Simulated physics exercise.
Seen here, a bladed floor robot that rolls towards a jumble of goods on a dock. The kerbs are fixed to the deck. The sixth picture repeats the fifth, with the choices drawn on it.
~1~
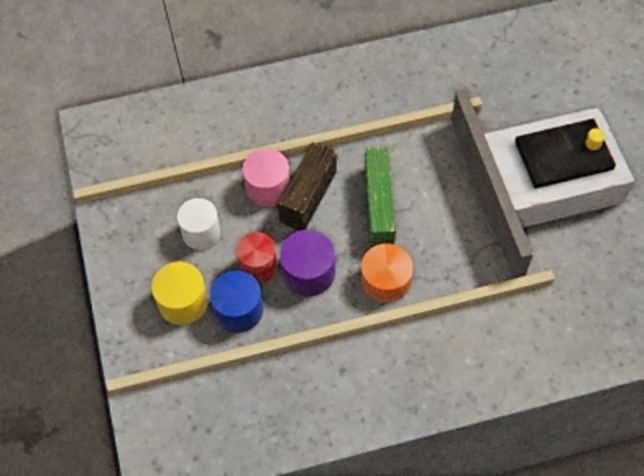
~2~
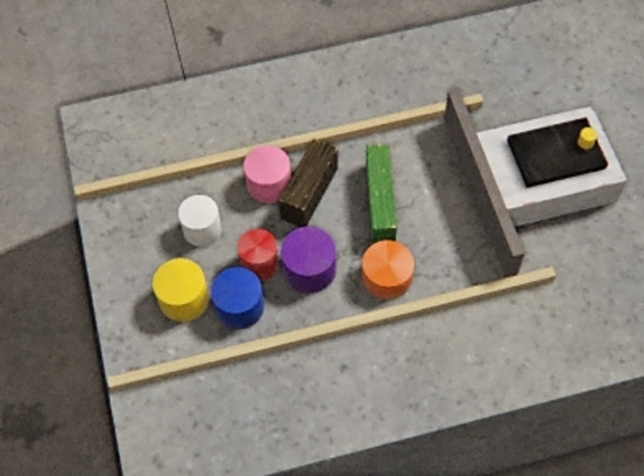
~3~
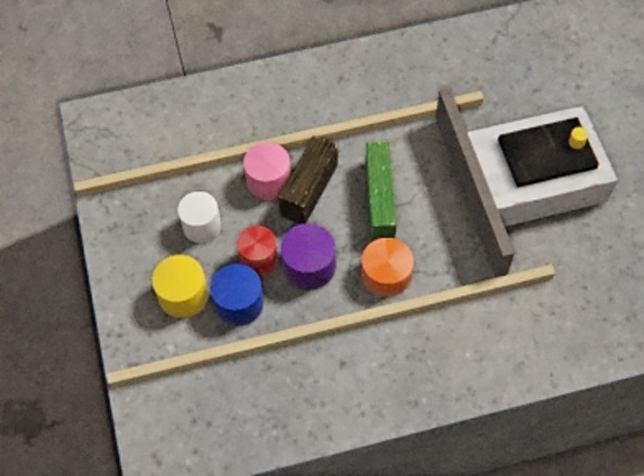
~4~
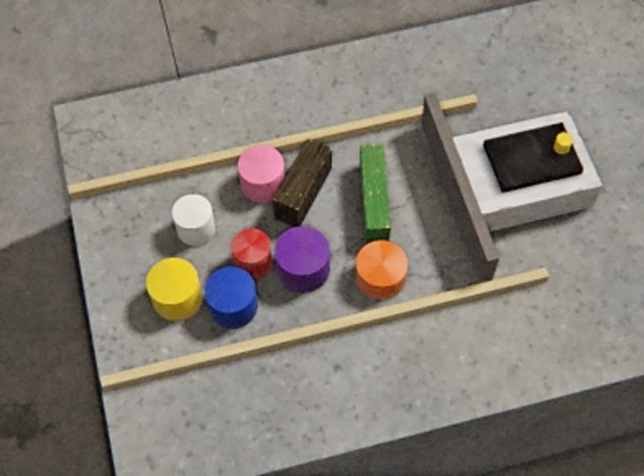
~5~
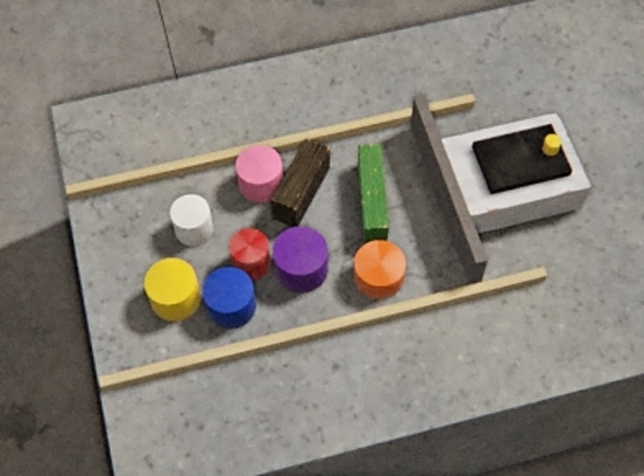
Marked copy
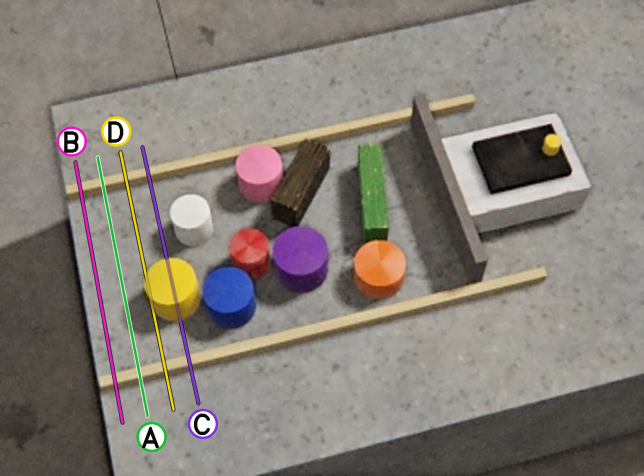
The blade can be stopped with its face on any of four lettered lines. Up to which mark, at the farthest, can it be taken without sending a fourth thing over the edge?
It can go as far as C.
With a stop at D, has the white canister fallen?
Yes.
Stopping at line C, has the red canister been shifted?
Yes.
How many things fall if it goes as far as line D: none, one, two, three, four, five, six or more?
Five.
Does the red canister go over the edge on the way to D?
By then, yes.
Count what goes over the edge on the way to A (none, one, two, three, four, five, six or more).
By then, six or more.
On the marked copy, A at (121, 278); B at (97, 284); C at (169, 267); D at (145, 272).
Following C. Soon after the start, robot (417, 182); orange canister (339, 286); pink canister (254, 175).
Later, robot (317, 206); yellow canister (151, 296); white canister (149, 227).
In the end, robot (238, 225); yellow canister over the edge; white canister over the edge; two fallen.
As for the rest, A drops seven; B drops eight; D drops five.
